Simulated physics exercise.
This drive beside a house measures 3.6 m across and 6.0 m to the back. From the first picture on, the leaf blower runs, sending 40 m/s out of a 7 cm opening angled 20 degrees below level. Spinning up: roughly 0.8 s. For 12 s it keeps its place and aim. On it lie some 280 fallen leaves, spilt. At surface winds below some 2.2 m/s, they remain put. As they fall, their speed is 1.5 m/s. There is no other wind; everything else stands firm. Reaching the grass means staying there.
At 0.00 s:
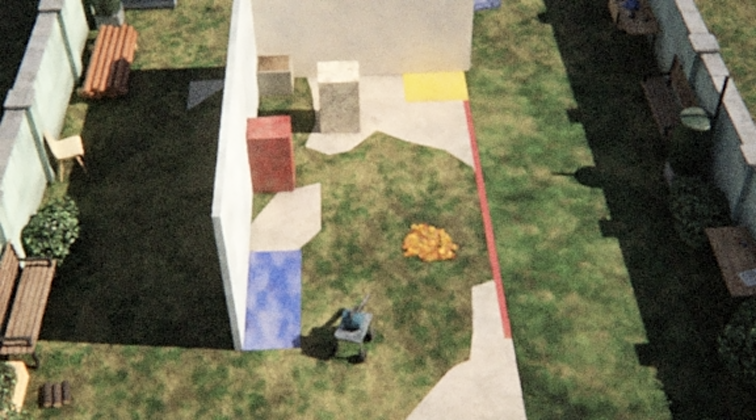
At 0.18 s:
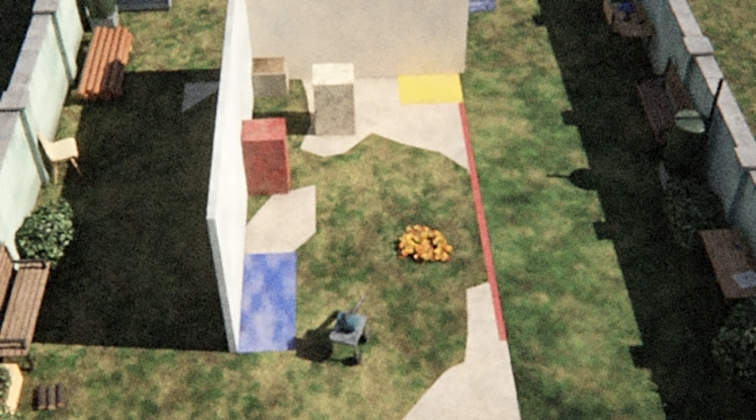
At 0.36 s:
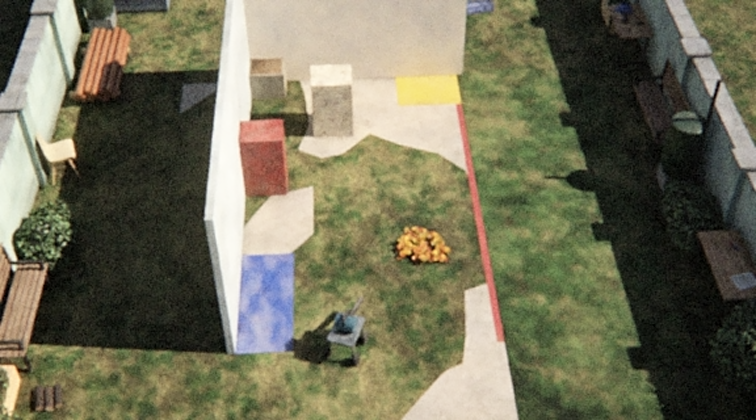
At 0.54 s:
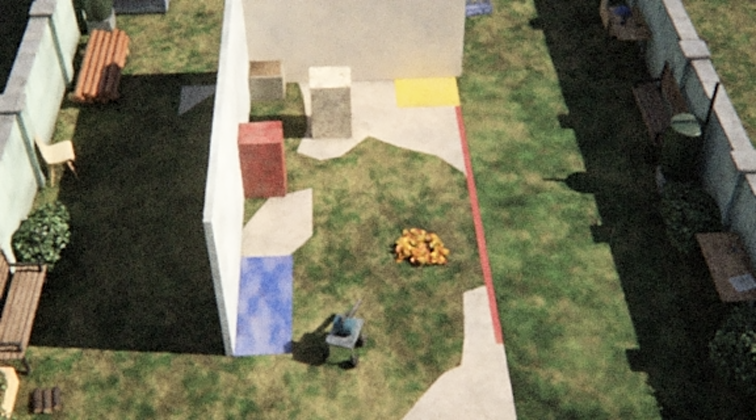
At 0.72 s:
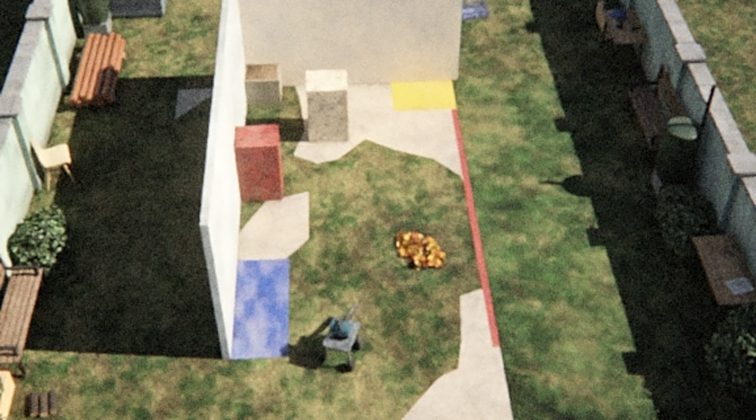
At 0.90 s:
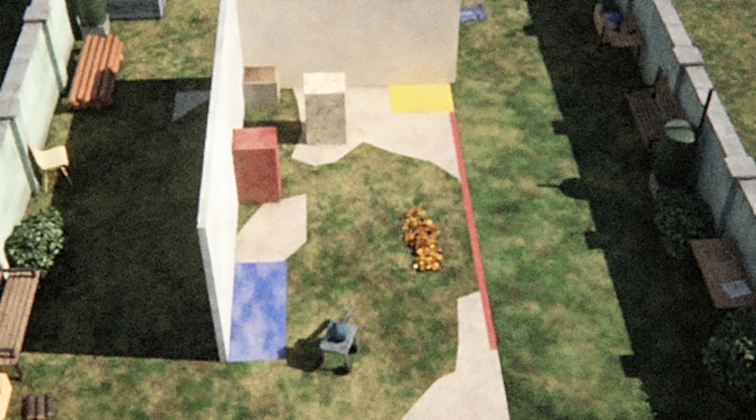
To begin with, an orange heap of fallen leaves lies still between a white wall and a red line, with a small leaf blower standing to its lower left. Then the heap's near edge shifts and its outline changes, and the leaves draw into a narrower band stretching toward the back and front.
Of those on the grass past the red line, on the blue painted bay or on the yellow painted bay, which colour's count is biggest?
The count is biggest for red.
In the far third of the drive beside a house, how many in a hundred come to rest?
Something close to 1 % ends up there.
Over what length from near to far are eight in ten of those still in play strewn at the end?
That comes to close to 2.0 m, I reckon.
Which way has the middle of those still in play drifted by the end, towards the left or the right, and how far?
Towards the right, some 1.0 m.
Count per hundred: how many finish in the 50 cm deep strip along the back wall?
1 %.
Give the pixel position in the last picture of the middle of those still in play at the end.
Around (471, 194).
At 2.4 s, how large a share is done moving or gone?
Estimate: Close to 80 %.
After 2.4 s, 0 % are on the yellow painted bay, 0 % on the blue painted bay and 54 % on the grass past the red line; the middle of those still in play is near (471, 194); 76 % have settled or left.
After 3.8 s, 1 % are on the yellow painted bay, 0 % on the blue painted bay and 60 % on the grass past the red line; the middle of those still in play is near (471, 194); 89 % have settled or left.
After 6.6 s, 1 % are on the yellow painted bay, 0 % on the blue painted bay and 62 % on the grass past the red line; the middle of those still in play is near (471, 194); 92 % have settled or left.
After 12.0 s, at the end, 1 % are on the yellow painted bay, 0 % on the blue painted bay and 62 % on the grass past the red line; the middle of those still in play is near (471, 194).
